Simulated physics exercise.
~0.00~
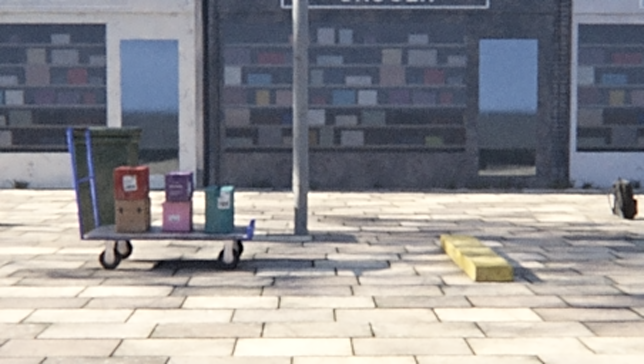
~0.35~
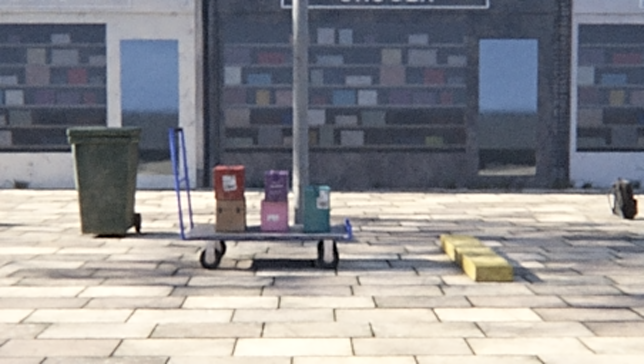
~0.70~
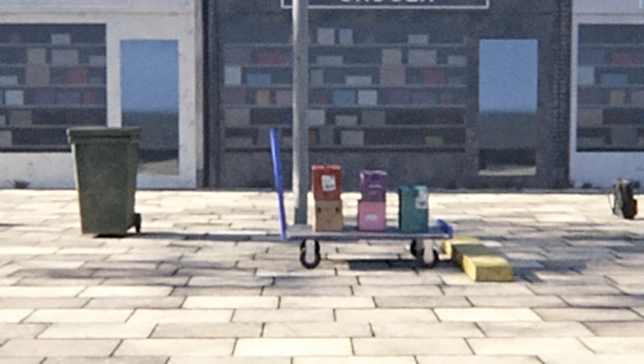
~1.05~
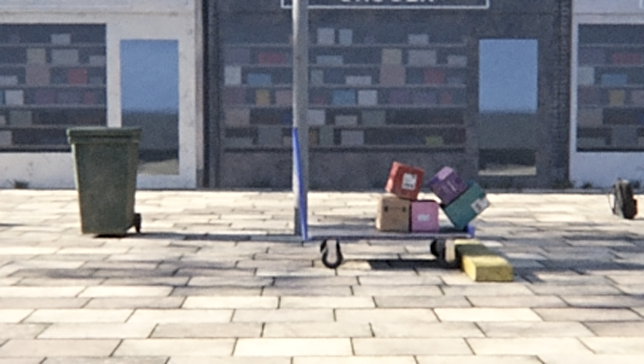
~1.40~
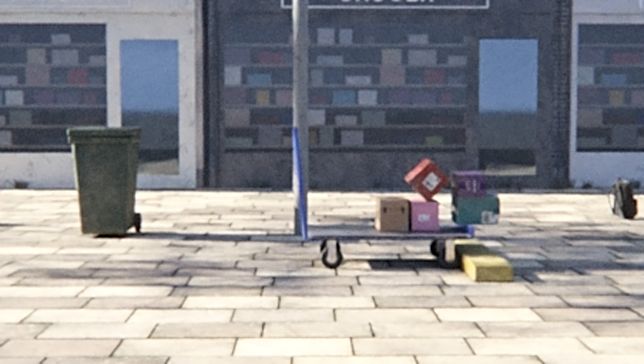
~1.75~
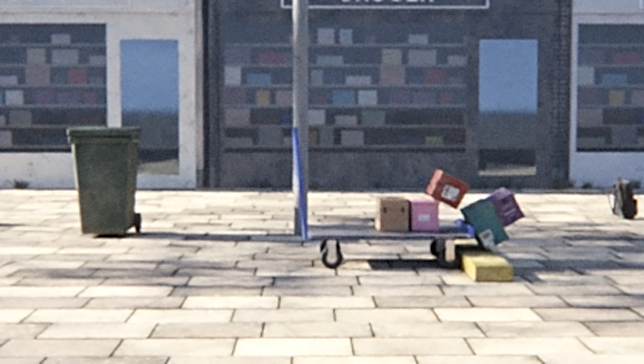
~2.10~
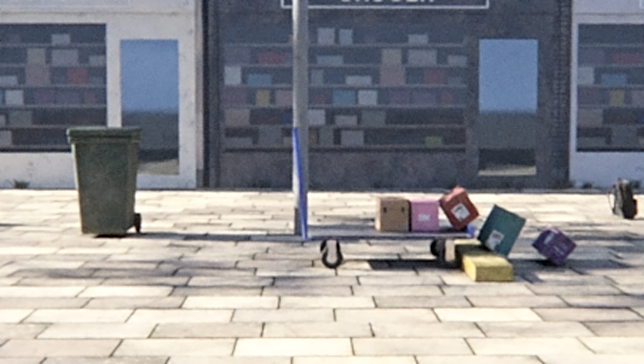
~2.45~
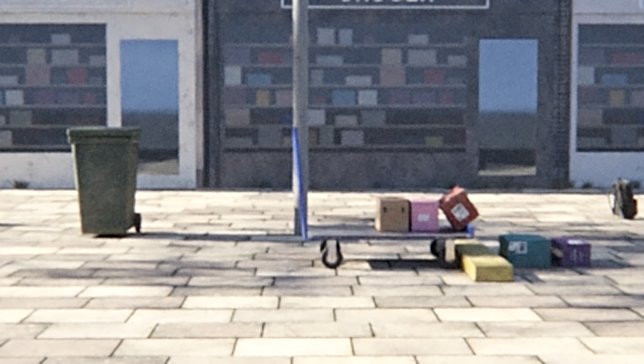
At the start, a flat cart with a blue handle rolls right across sunlit paving, carrying red, brown, purple, pink and teal boxes past a green bin and a pole. Its front wheels meet a low yellow kerb and the cart stops short. The upper boxes pitch forward, with the red one tipping and the purple and teal ones leaning over the front. The purple box tumbles over the teal one and drops to the paving beyond the kerb, and the teal box follows. Finally, the brown, pink and tilted red boxes remain on the cart.
